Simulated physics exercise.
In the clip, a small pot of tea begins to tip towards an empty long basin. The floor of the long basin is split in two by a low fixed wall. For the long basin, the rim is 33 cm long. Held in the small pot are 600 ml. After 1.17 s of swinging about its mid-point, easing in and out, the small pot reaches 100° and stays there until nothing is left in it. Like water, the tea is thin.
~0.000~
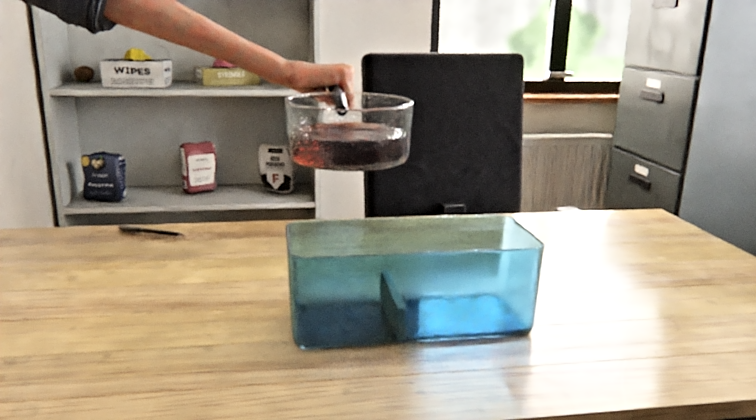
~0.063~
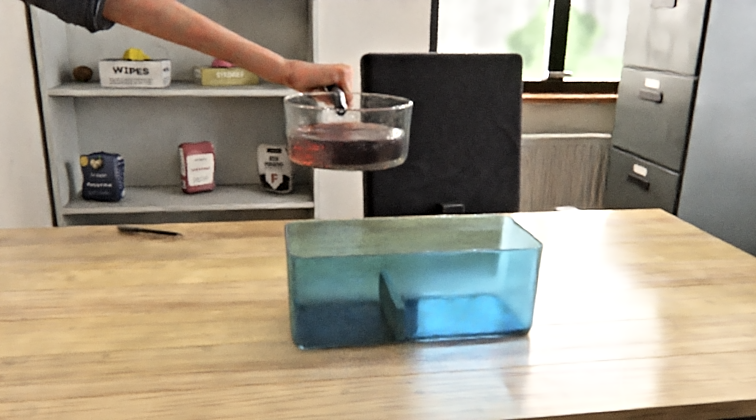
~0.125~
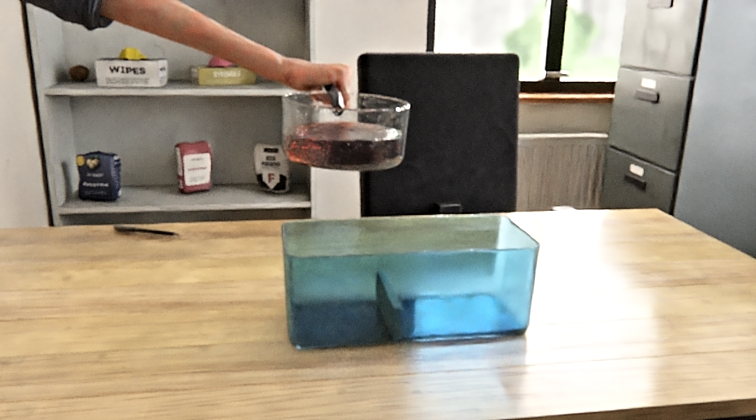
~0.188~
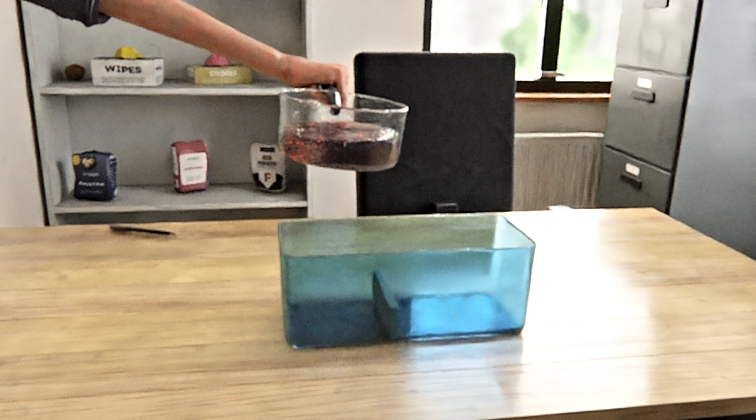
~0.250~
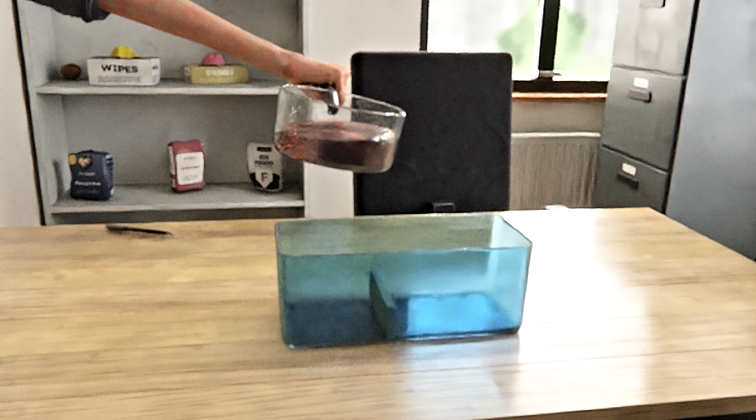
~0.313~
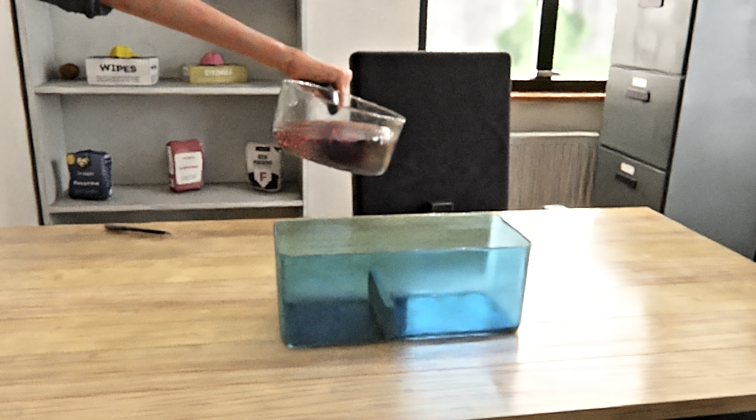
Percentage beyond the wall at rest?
96 per cent.
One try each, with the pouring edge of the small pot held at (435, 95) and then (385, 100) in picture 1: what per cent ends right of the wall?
The first try gives around 95 percent, the second around 85 percent.
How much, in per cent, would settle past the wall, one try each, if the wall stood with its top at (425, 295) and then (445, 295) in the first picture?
The first gives near 65 per cent and the second near 35 per cent.
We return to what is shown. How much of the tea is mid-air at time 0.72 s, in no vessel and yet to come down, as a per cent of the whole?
Near 30 per cent at that moment.
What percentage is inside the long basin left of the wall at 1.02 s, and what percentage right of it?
Around 1 percent on the left and 70 on the right.
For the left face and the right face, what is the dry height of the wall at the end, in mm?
Looks like roughly 46 mm on the left and roughly 24 mm on the right.
Then, 0.72 s in, the tilt is 68° and 63 per cent is still to pour, 0 is left of the wall and 7 right of it.
Then, 1.02 s in, the tilt is 96° and 16 per cent is still to pour, 1 is left of the wall and 69 right of it.
Then, 1.33 s in, the tilt is 100° and 2 per cent is still to pour, 3 is left of the wall and 93 right of it.
Then, 1.67 s in, the tilt is 100° and 0 per cent is still to pour, 4 is left of the wall and 95 right of it.
Finally, 4 per cent lies left of the wall, 96 right of it and 0 outside.
